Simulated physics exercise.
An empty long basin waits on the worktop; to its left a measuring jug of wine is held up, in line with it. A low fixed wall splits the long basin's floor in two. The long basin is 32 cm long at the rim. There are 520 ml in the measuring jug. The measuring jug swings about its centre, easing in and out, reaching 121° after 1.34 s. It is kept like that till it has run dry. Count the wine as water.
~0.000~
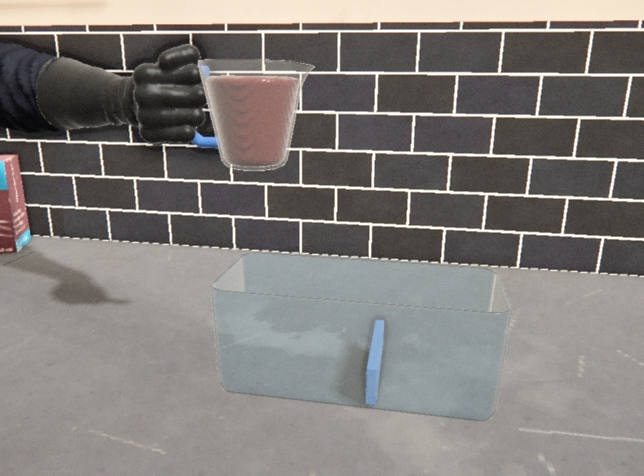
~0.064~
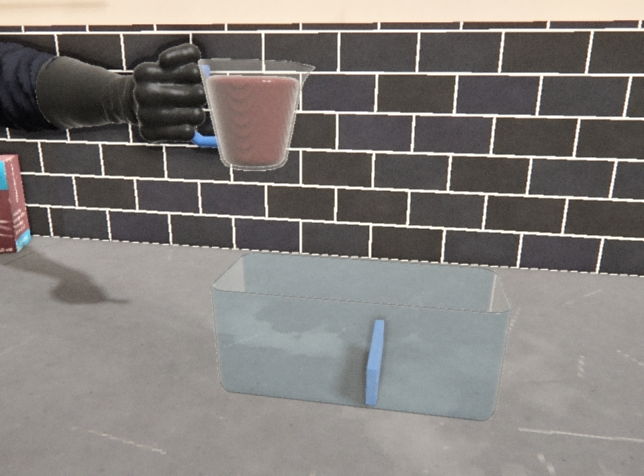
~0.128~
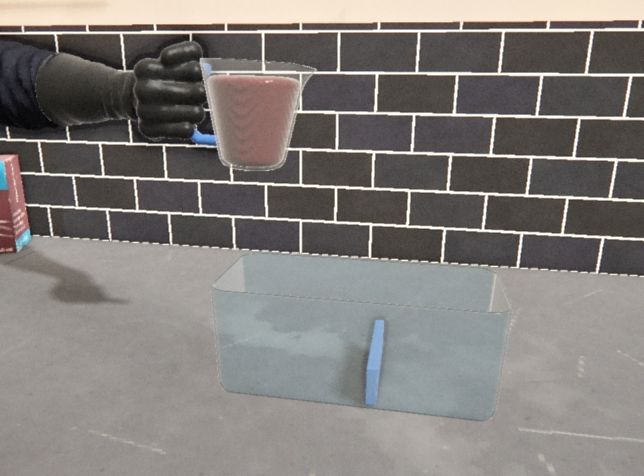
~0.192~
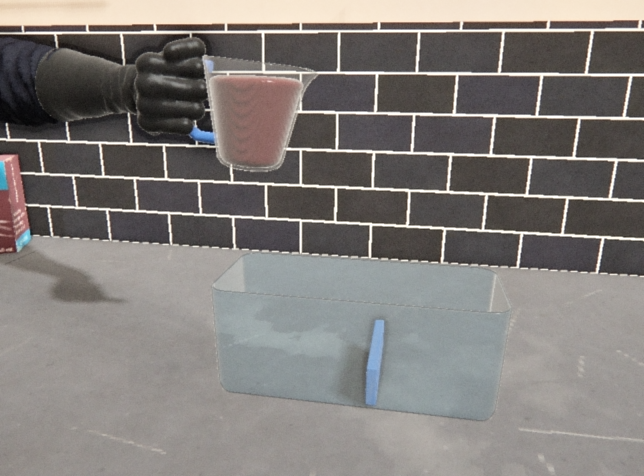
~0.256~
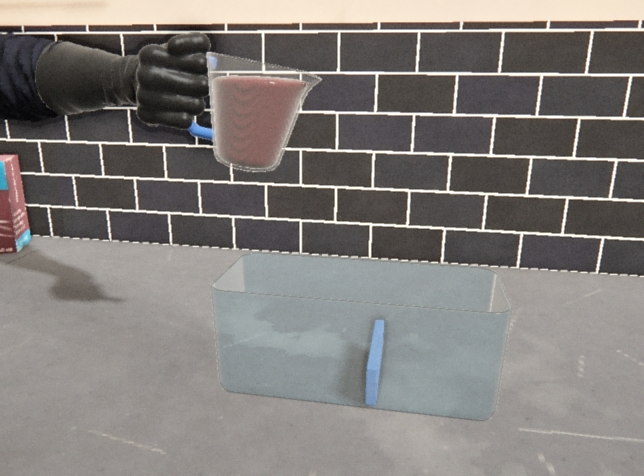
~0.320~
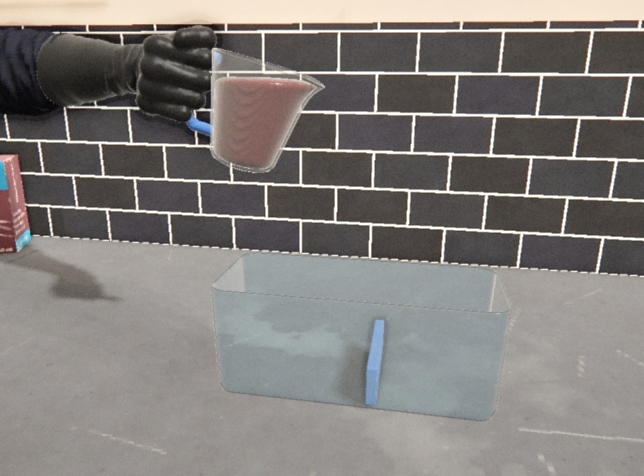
A black-gloved hand slightly tilts a clear jug of reddish liquid rightward above an empty basin.
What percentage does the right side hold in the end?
Roughly 52 per cent is past the wall.
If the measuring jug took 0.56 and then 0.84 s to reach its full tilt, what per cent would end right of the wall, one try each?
In turn about 25 and 35 per cent.
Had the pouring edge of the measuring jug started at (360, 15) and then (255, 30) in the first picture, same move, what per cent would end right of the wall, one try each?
In turn about 85 and 5 per cent.
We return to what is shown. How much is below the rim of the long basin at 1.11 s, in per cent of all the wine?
Some 86 per cent.
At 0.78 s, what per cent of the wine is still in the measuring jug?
Some 58 per cent.
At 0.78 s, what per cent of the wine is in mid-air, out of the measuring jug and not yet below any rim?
About 26 per cent.
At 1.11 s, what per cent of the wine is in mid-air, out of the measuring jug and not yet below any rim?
About 12 per cent.
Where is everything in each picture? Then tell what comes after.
In the first frame, it leans 0°; its right rim is at (314, 65); the wine meets the walls at (211, 78) and (301, 79); the long basin's rim runs from (228, 270) to (503, 291); the wall's top is at (376, 343).
In the second frame, it leans 1°; its right rim is at (314, 66); the wine meets the walls at (211, 78) and (301, 80).
In the third frame, it leans 3°; its right rim is at (316, 68); the wine meets the walls at (212, 78) and (302, 81).
In the fourth frame, it leans 6°; its right rim is at (318, 72); the wine meets the walls at (215, 79) and (304, 82).
In the fifth frame, it leans 11°; its right rim is at (321, 78); the wine meets the walls at (217, 80) and (310, 83).
In the sixth frame, it leans 16°; its right rim is at (324, 86); the wine meets the walls at (220, 82) and (317, 84).
By 0.78 s the tilt is 75° and 59 per cent is still to pour, 3 is left of the wall and 12 right of it.
By 1.11 s the tilt is 112° and 4 per cent is still to pour, 34 is left of the wall and 51 right of it.
By 1.46 s the tilt is 121° and 0 per cent is still to pour, 47 is left of the wall and 52 right of it.
By 1.84 s the tilt is 121° and 0 per cent is still to pour, 47 is left of the wall and 52 right of it.
At rest 47 per cent lies left of the wall, 52 right of it and 2 outside.
